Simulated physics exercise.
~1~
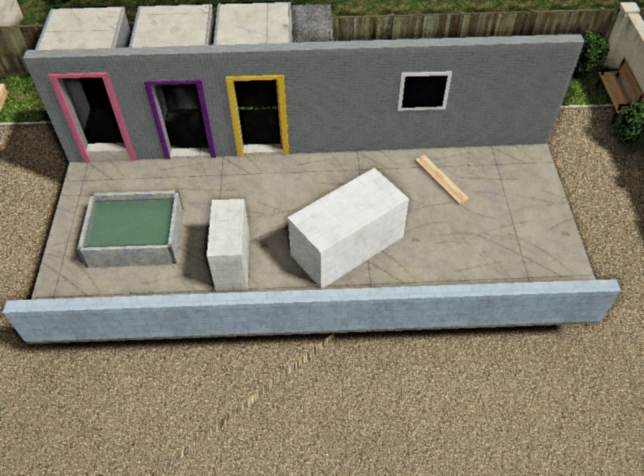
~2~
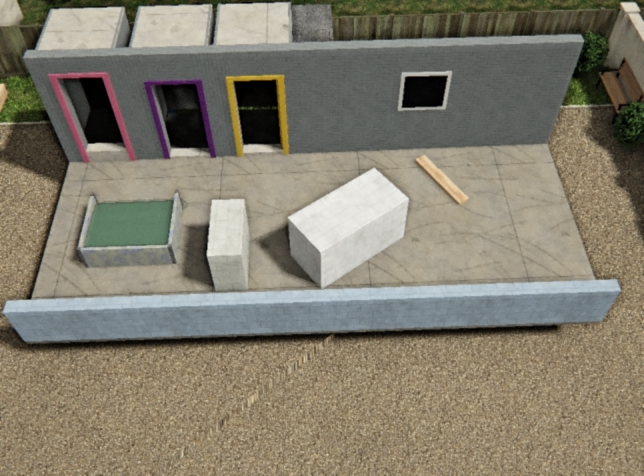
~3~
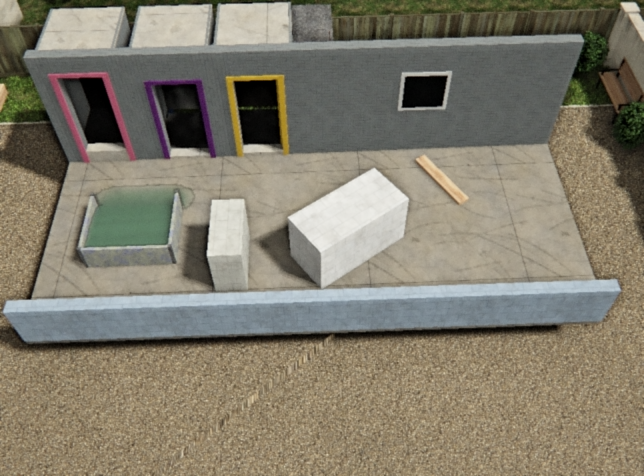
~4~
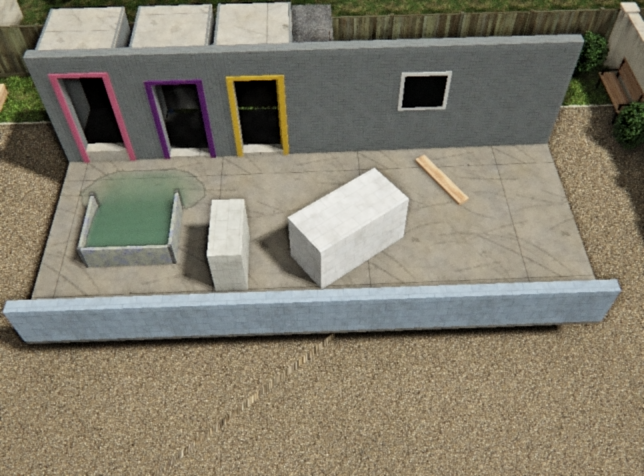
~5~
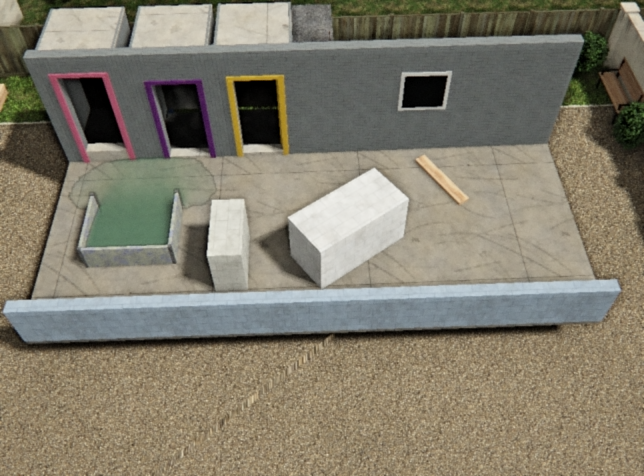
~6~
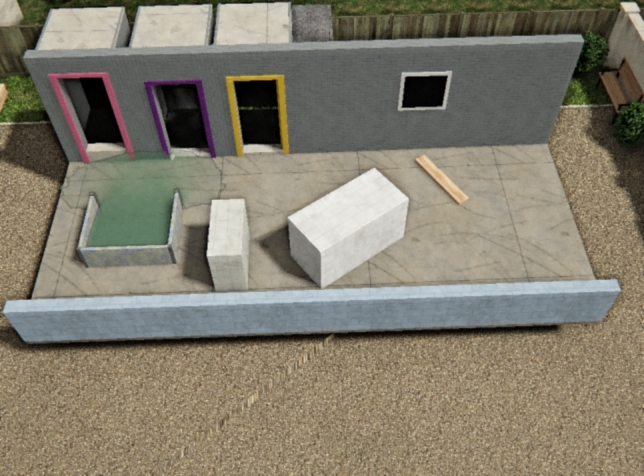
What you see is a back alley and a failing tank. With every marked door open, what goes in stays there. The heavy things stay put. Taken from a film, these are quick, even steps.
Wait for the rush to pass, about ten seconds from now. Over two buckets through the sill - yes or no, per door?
Purple door - yes, yellow door - no, pink door - no.
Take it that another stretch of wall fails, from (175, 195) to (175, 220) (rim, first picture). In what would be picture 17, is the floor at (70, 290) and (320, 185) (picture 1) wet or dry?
Untouched, then soaked.
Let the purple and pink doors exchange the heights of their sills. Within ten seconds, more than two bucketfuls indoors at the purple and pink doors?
Purple door falls short of the threshold; pink door exceeds the threshold.
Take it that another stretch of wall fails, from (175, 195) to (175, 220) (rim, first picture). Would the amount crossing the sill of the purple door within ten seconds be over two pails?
Door purple: It stays beneath the limit.
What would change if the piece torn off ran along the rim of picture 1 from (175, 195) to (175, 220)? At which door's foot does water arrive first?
The door marked yellow, I'd guess.
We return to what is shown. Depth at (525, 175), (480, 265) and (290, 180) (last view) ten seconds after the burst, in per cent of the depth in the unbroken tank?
About 0 per cent, then 2 per cent, then 4 per cent.
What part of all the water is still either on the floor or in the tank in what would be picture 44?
It comes to roughly 50 per cent.
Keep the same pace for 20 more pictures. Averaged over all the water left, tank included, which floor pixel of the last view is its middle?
Around pixel (179, 194) of the last picture.
A moment on, water covers 10 % of the floor; the purple door over two buckets in, the yellow door not reached, the pink door wet at the sill, nothing in.
Next, water covers 15 % of the floor; the purple door far over two buckets in, the yellow door wet at the sill, nothing in, the pink door wet at the sill, nothing in.
Then, water covers 25 % of the floor; the purple door far over two buckets in, the yellow door wet at the sill, nothing in, the pink door wet at the sill, nothing in.
Later, water covers 35 % of the floor; the purple door far over two buckets in, the yellow door wet at the sill, nothing in, the pink door wet at the sill, nothing in.
In the end, water covers 35 % of the floor; the purple door far over two buckets in, the yellow door wet at the sill, nothing in, the pink door wet at the sill, nothing in.
